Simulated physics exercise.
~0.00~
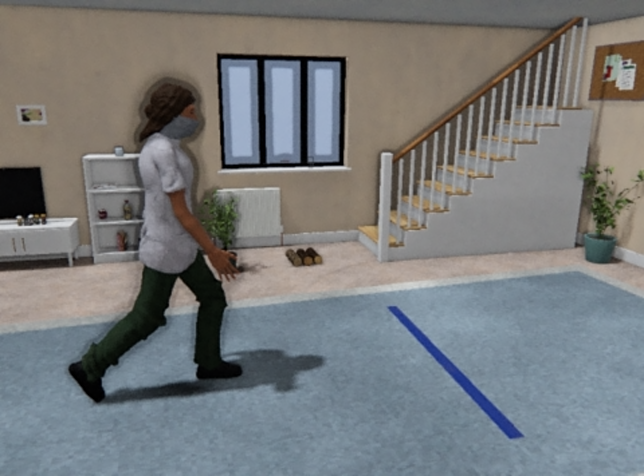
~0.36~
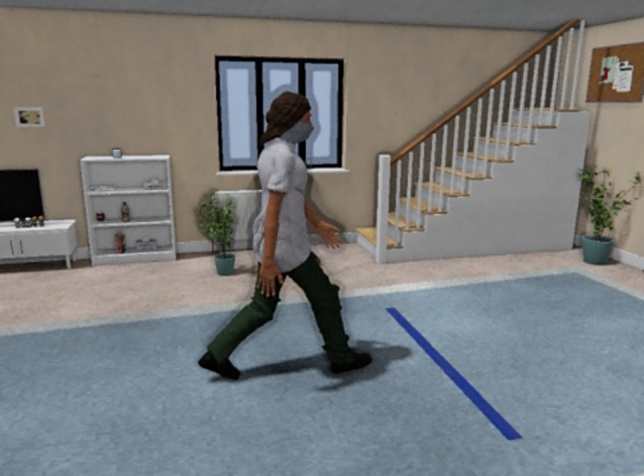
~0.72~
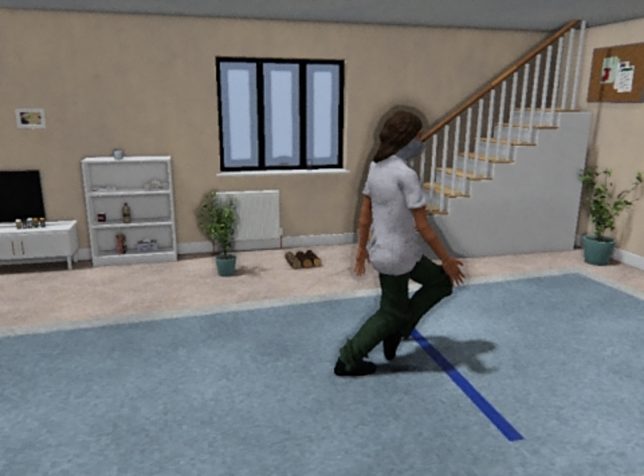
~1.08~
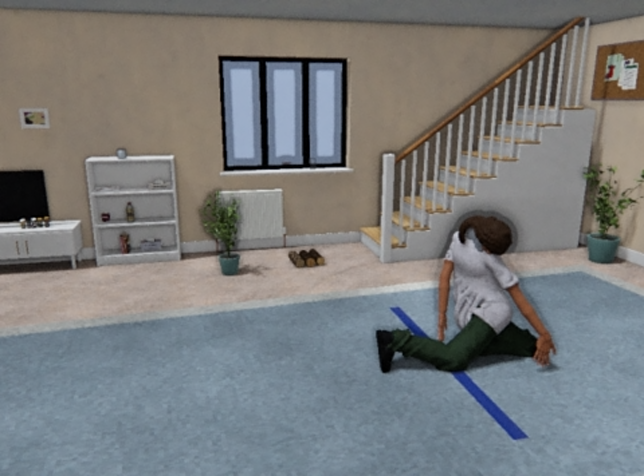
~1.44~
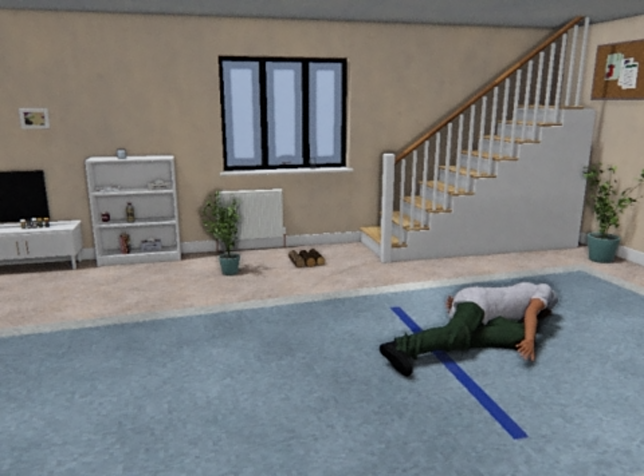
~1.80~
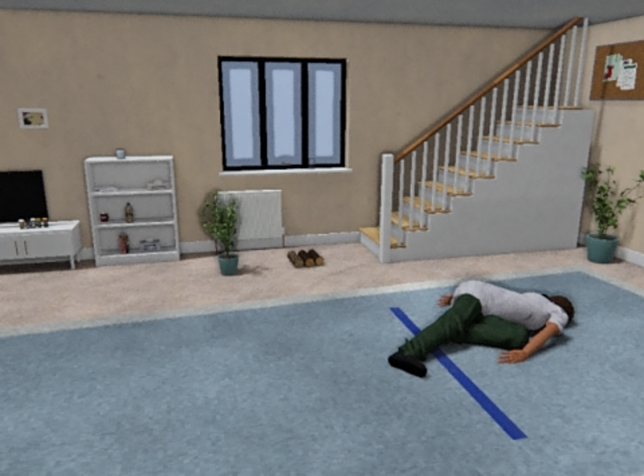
A person with long brown hair, a grey face covering, a pale short-sleeved shirt and dark green trousers walks from the left across a blue carpet, seen from the side by a slightly swaying camera. Ahead lies a strip of blue tape, with a window, white shelves, potted plants and a staircase behind. The person strides right towards the tape, then their knees bend as they reach it. They sink down across the strip, head bowed and arms hanging, and topple forward to the right. They end lying on the floor, head, chest and hips beyond the tape, feet trailing leftward.
